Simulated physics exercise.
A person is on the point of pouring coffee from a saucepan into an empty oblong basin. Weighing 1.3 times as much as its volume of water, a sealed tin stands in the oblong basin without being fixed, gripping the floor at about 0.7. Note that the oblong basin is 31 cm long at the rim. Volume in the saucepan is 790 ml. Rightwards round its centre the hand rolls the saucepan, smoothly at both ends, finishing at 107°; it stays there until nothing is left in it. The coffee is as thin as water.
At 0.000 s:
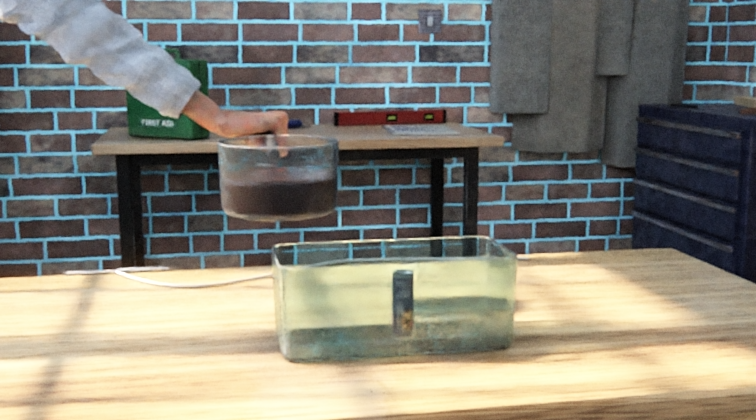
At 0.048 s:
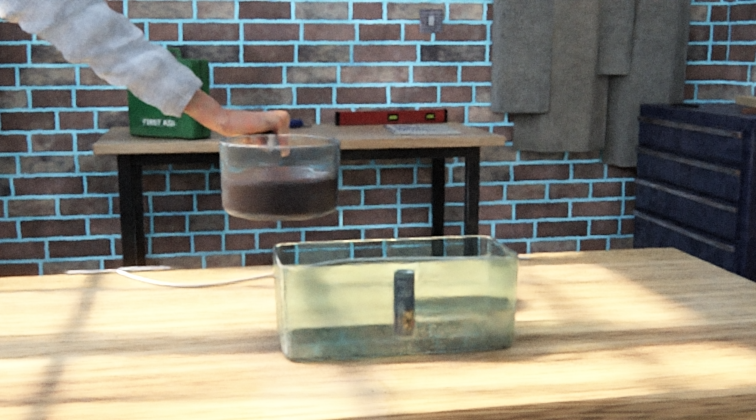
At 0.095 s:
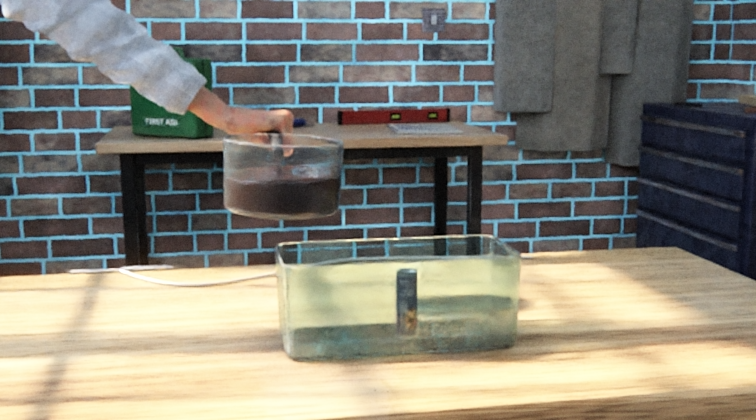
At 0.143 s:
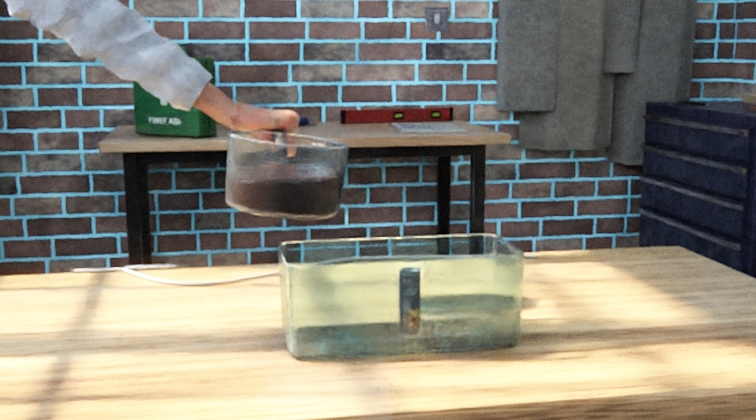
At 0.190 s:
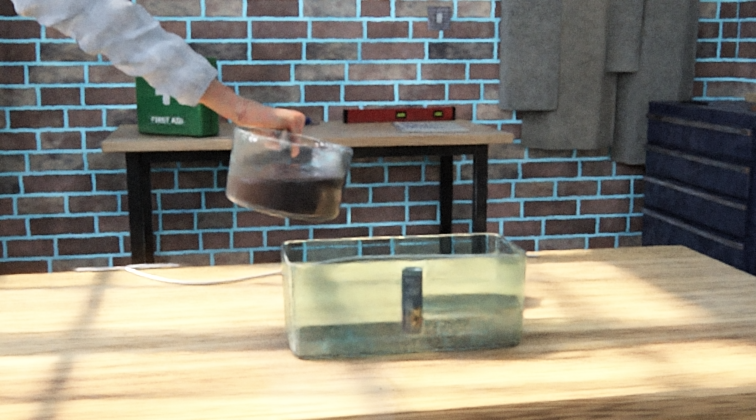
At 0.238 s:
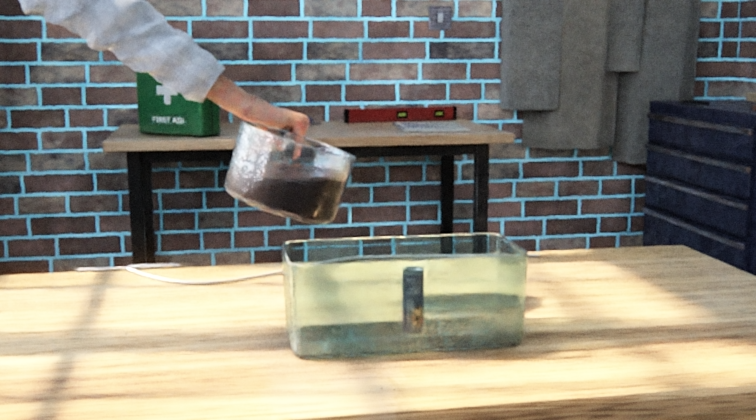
A hand holding a glass pot of dark liquid above a clear rectangular tank on a wooden table, gradually tilting it rightwards.
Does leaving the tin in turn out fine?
Yes. I'd say it will ride it out.
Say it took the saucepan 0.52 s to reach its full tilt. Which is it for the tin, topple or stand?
The tin stays on its base.
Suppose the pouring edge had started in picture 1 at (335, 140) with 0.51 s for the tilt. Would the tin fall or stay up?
Then the tin remains standing.
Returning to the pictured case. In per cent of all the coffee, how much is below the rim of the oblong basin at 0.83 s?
Roughly 78 percent of it.
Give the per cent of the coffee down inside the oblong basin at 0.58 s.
About 10 per cent.
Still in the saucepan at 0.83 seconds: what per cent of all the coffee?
Roughly 14 percent remains.
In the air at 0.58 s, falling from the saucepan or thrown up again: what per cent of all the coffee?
Near 28 per cent of it all.
Then, 0.58 s in, the tilt is 80° and 63 per cent is still to pour; the tin stands where it began.
Then, 0.83 s in, the tilt is 106° and 15 per cent is still to pour; the tin leans 5°.
Then, 1.09 s in, the tilt is 107° and 1 per cent is still to pour; the tin stands where it began.
Then, 1.37 s in, the tilt is 107° and 0 per cent is still to pour; the tin stands where it began.
Finally, the tin stands where it began.
